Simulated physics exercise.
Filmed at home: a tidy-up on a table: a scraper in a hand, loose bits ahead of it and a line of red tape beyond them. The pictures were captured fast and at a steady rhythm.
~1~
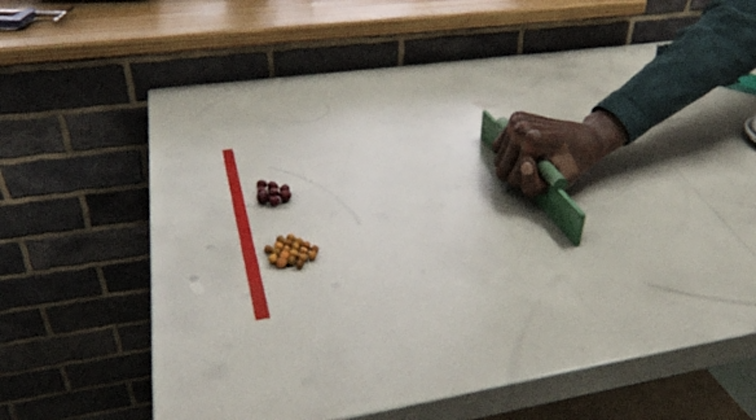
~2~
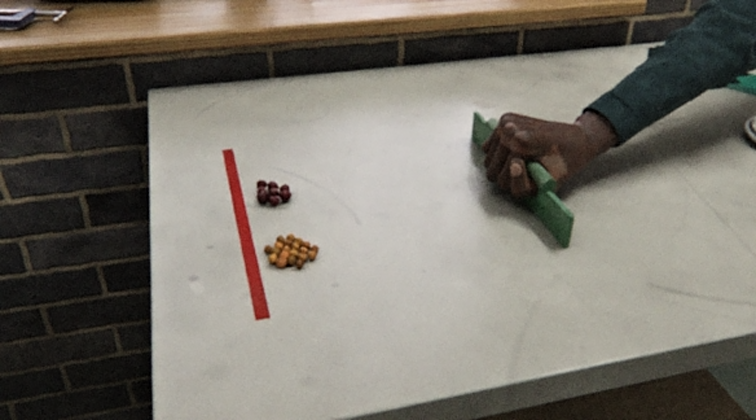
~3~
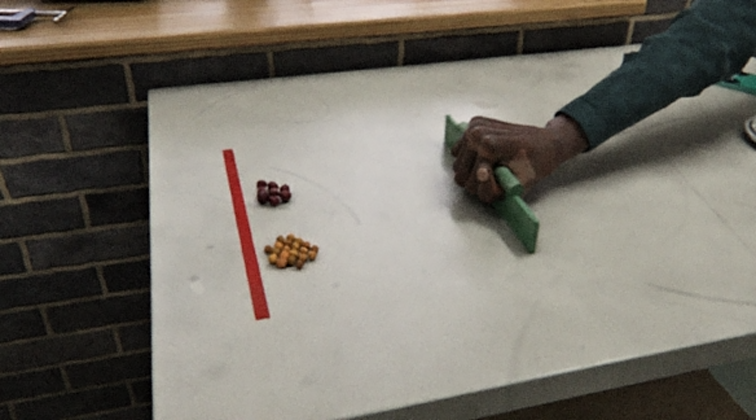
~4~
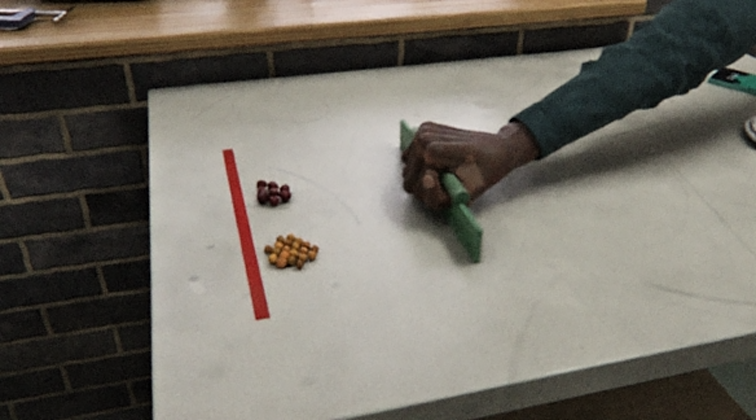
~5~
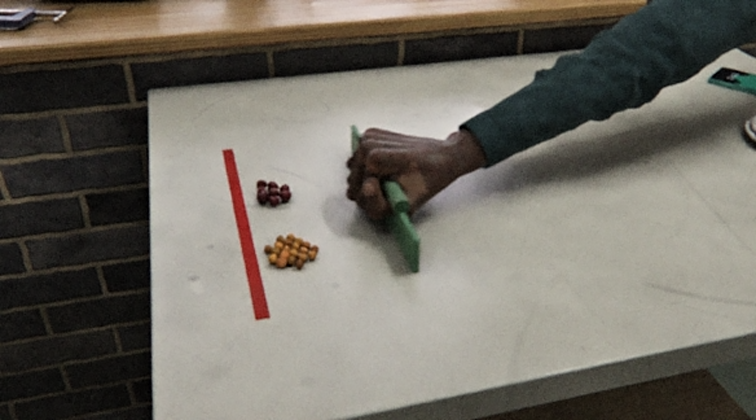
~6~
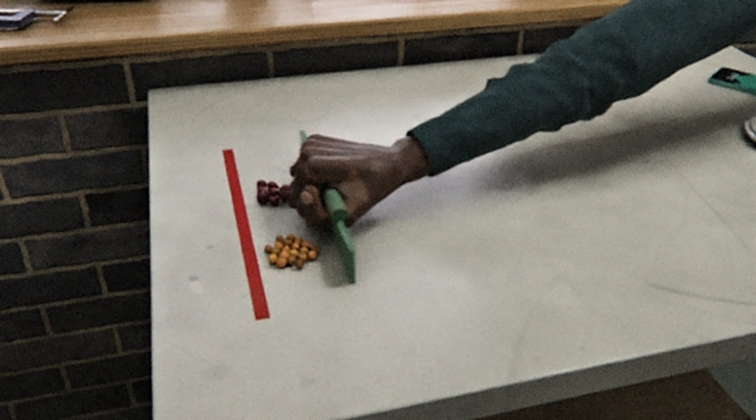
On a pale tabletop against a dark brick wall, a hand in a green sleeve slid a green scraper leftward, slowly and then faster, up close to small dark red and orange-brown piles near red tape.
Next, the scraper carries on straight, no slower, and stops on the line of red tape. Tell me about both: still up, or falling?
Near portion? It sheds some off the end. The far portion? It sheds some off the end.
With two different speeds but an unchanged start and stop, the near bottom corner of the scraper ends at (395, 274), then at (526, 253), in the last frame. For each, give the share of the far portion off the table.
First run: Near 100 %; second run: Near 0 %.
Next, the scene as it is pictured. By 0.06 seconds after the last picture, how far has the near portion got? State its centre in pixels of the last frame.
About (251, 261) in the last view.
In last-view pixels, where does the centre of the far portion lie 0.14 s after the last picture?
Centre estimate, last view: Approx. (167, 205).
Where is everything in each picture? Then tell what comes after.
Scraper near (572, 220), at rest; red tape near (229, 156), about a palm's width from the edge; edge at (150, 237); near portion near (294, 254), a few roasted chickpeas; far portion near (274, 194), a few dried cherries, in the first picture.
Scraper near (561, 221); far portion near (274, 194), in the second picture.
Scraper near (527, 227); near portion near (294, 254), in the third picture.
Scraper near (472, 235); far portion near (274, 194), in the fourth picture.
Scraper near (411, 245); near portion near (294, 254), in the fifth picture.
Scraper near (348, 254); red tape near (229, 156); edge at (150, 237); near portion near (294, 254); far portion near (274, 194), in the sixth picture.
Then, 0.06 s on from there, scraper still moving, near (261, 190); near portion all on the table, its front near (211, 273); far portion all on the table, its front near (230, 208).
Then, 0.14 s on from there, scraper stopped at the red tape; near portion all on the table, its front near (67, 316); far portion all on the table, its front near (133, 211).
Then, 0.42 s on from there, scraper stopped at the red tape; near portion the whole lot over the edge; far portion the whole lot over the edge.
In the end, scraper stopped at the red tape; near portion the whole lot over the edge; far portion the whole lot over the edge.
